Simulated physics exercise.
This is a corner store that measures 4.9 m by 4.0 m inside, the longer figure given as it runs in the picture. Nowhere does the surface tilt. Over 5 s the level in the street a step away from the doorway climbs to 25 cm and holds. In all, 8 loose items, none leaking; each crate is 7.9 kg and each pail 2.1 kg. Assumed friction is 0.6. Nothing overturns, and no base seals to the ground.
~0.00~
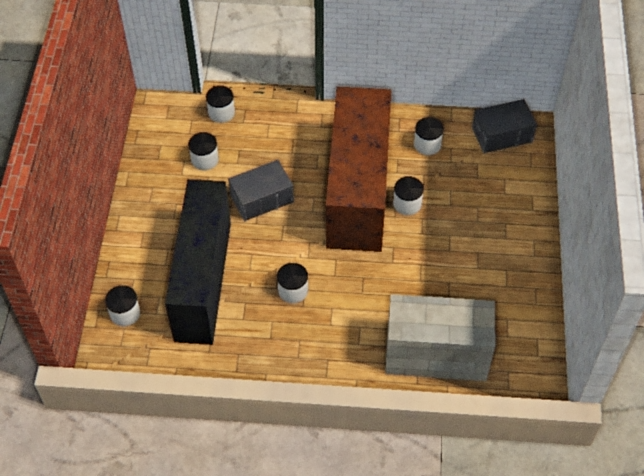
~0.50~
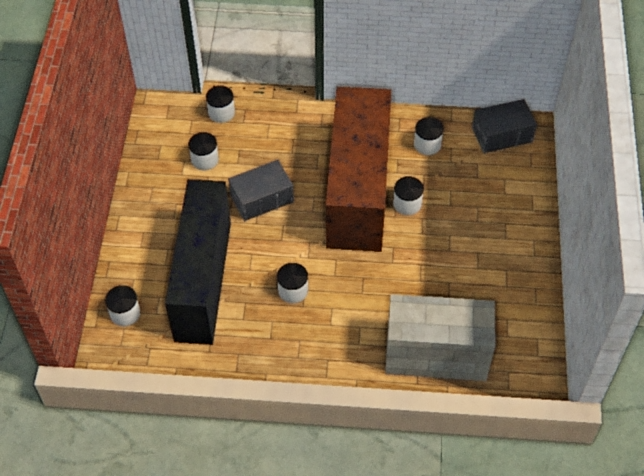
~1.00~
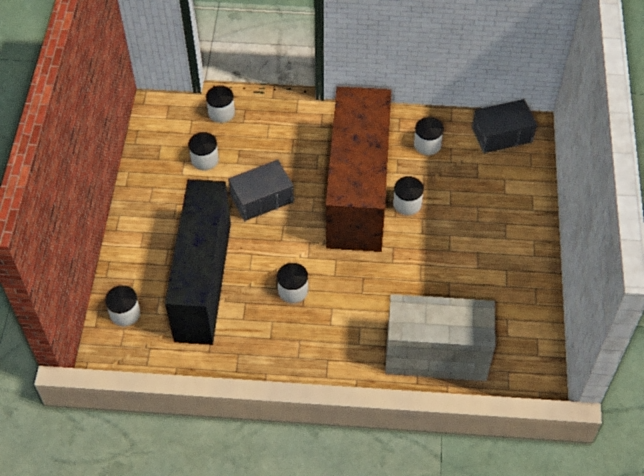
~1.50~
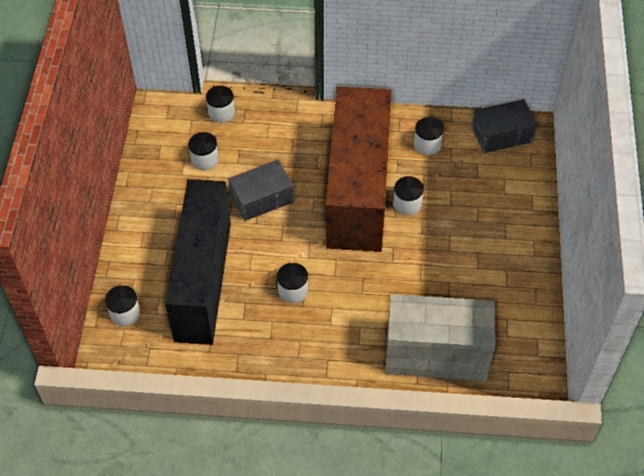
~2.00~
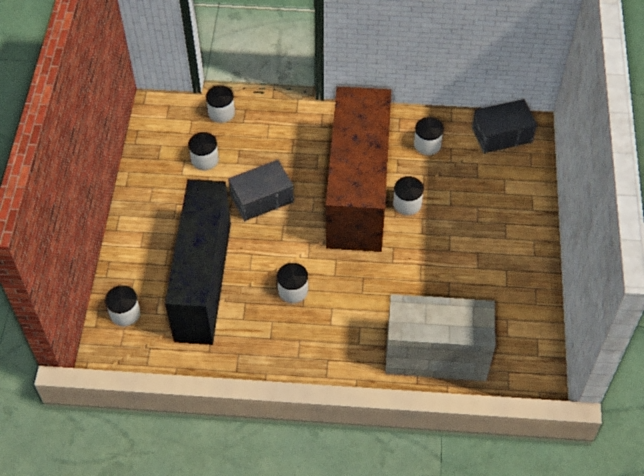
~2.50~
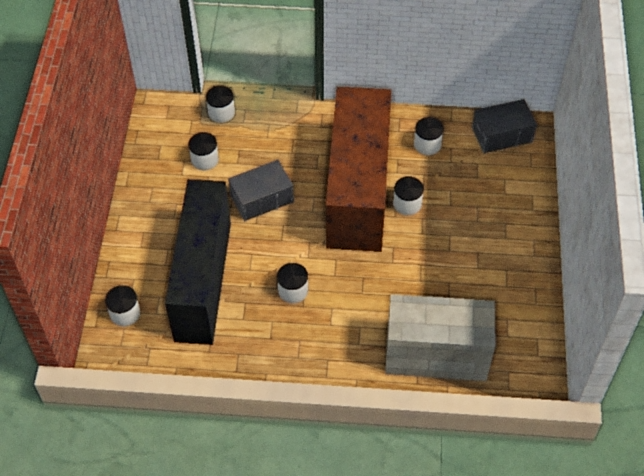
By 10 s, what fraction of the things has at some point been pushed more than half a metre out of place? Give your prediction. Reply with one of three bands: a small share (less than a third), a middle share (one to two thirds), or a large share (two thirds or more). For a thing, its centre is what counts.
A middle share, one to two thirds.
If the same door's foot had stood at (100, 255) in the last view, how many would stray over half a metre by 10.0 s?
Then the count would be 6.
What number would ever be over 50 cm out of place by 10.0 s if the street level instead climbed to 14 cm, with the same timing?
5.
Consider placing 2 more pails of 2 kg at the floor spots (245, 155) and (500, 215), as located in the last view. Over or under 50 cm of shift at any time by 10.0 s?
First one goes beyond it, second one stays within it.
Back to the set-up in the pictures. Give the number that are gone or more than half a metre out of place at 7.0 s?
The number by then is 5.
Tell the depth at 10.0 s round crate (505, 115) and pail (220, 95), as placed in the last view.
About 0 and 18 cm.
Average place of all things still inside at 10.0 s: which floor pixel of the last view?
Mean position: Approximately (359, 269).
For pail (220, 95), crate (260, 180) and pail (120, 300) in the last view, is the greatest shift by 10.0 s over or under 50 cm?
So that's beyond it for the first, beyond it for the second and beyond it for the last.
After 3.5 s 0 of 8 are over 50 cm from their spots; 0 afloat.
After 4.5 s 2 of 8 are over 50 cm from their spots; 1 afloat.
After 7.0 s 5 of 8 are over 50 cm from their spots; 5 afloat.
After 10.0 s 5 of 8 are over 50 cm from their spots, and 5 have been at some point; 5 afloat.
